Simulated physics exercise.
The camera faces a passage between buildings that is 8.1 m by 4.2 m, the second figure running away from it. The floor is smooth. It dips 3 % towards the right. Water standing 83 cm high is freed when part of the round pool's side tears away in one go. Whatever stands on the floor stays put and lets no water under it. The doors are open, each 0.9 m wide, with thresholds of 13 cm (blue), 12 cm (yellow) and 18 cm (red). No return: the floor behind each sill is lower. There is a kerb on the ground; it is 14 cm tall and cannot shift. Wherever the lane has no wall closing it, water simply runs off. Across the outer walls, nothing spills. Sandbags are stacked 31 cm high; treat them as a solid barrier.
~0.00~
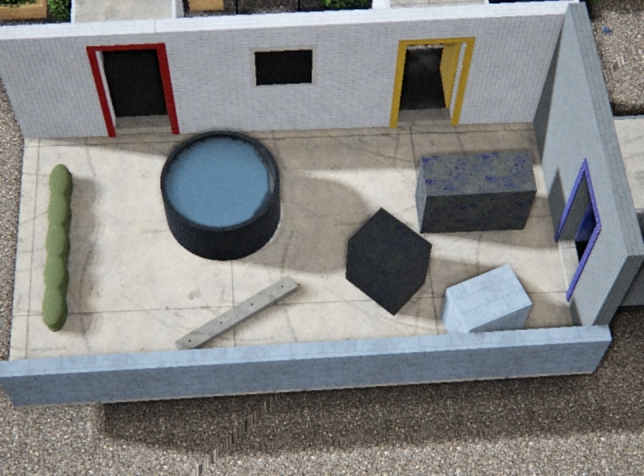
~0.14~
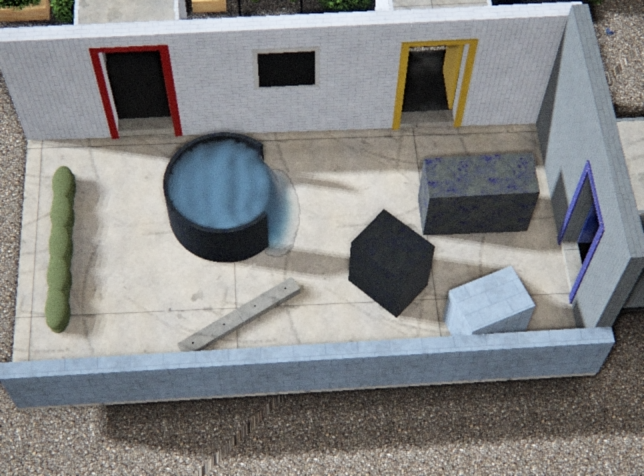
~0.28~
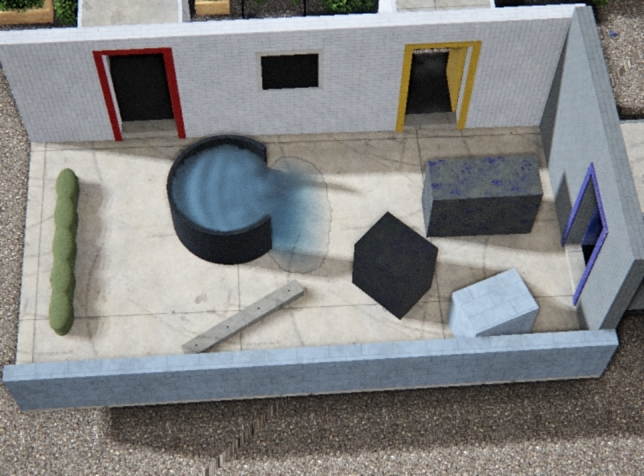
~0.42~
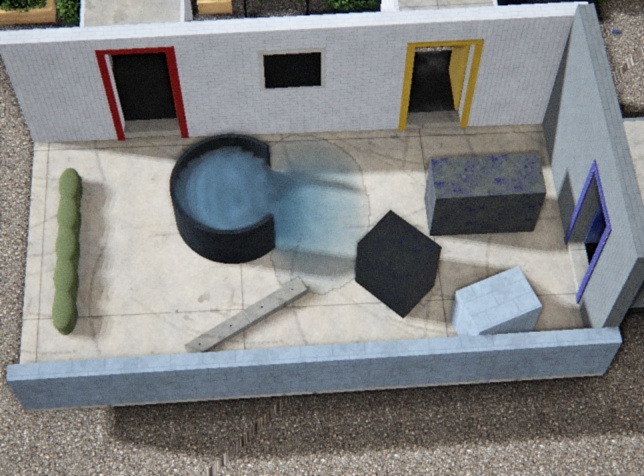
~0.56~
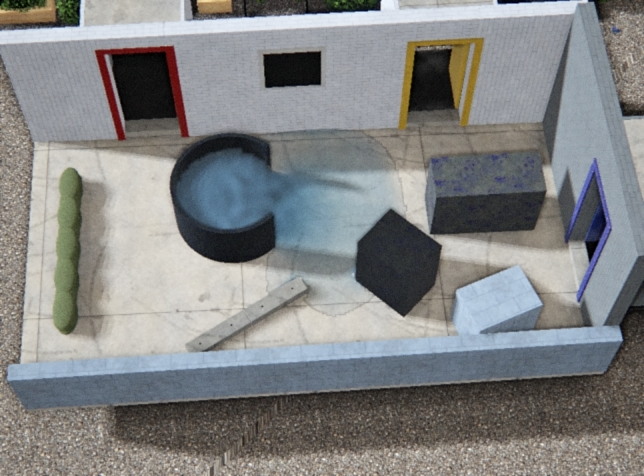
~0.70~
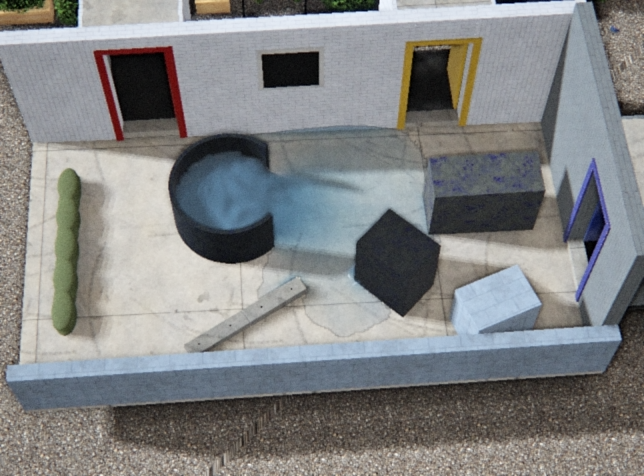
In a walled courtyard, water pours from the round pool's broken right side and spreads across the floor.
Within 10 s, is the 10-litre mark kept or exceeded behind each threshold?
Blue door: Exceeded, yellow door: Exceeded, red door: Kept.
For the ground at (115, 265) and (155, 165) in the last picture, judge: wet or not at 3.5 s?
Not yet touched, then not yet touched.
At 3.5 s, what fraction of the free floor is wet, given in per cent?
Covered: Roughly 55 per cent.
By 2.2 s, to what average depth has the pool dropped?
It averages close to 19 cm.
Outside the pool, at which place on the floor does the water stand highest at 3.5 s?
Spot: Approx. (545, 353).
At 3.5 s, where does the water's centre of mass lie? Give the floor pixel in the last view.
I'd put it close to (425, 235).
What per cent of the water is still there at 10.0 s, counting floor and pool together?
Close to 90 in a hundred remains.
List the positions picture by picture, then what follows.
The first picture shows the round pool at (220, 182) is whole and still, 83 cm deep.
In the second picture, water pours out at (279, 201) and has run 0.7 m, to (270, 172); deepest outside 40 cm, 83 cm at the round pool's back.
In the third picture, water pours out at (282, 204) and has run 1.0 m, to (310, 265); deepest outside 47 cm, 76 cm at the round pool's back.
In the fourth picture, water pours out at (285, 205) and has run 1.5 m, to (343, 280); deepest outside 40 cm, 71 cm at the round pool's back.
In the fifth picture, the front is at (379, 150), 1.9 m from the gap at (285, 204); 5.1 m2 of floor is under water; 68 cm left at the back of the round pool.
In the sixth picture, the front is at (420, 160), 2.4 m from the gap at (284, 204); 6.8 m2 of floor is under water; 62 cm left at the back of the round pool.
After 1.4 s water covers 40 % of the floor and is deepest (50 cm) near (417, 221); blue door 4 cm at the sill, 0 L in, yellow door 13 cm at the sill, 0 L in, red door not reached.
After 2.2 s water covers 45 % of the floor and is deepest (53 cm) near (536, 131); blue door 11 cm at the sill, 0 L in, yellow door 22 cm at the sill, 6 L in, red door not reached.
After 3.5 s water covers 55 % of the floor and is deepest (36 cm) near (545, 353); blue door 14 cm at the sill, 17 L in, yellow door 17 cm at the sill, 58 L in, red door not reached.
After 6.0 s water covers 55 % of the floor and is deepest (30 cm) near (500, 237); blue door 18 cm at the sill, 59 L in, yellow door 10 cm at the sill, 79 L in, red door not reached.
After 10.0 s water covers 60 % of the floor and is deepest (18 cm) near (557, 235); blue door 14 cm at the sill, 91 L in, yellow door 11 cm at the sill, 86 L in, red door not reached.
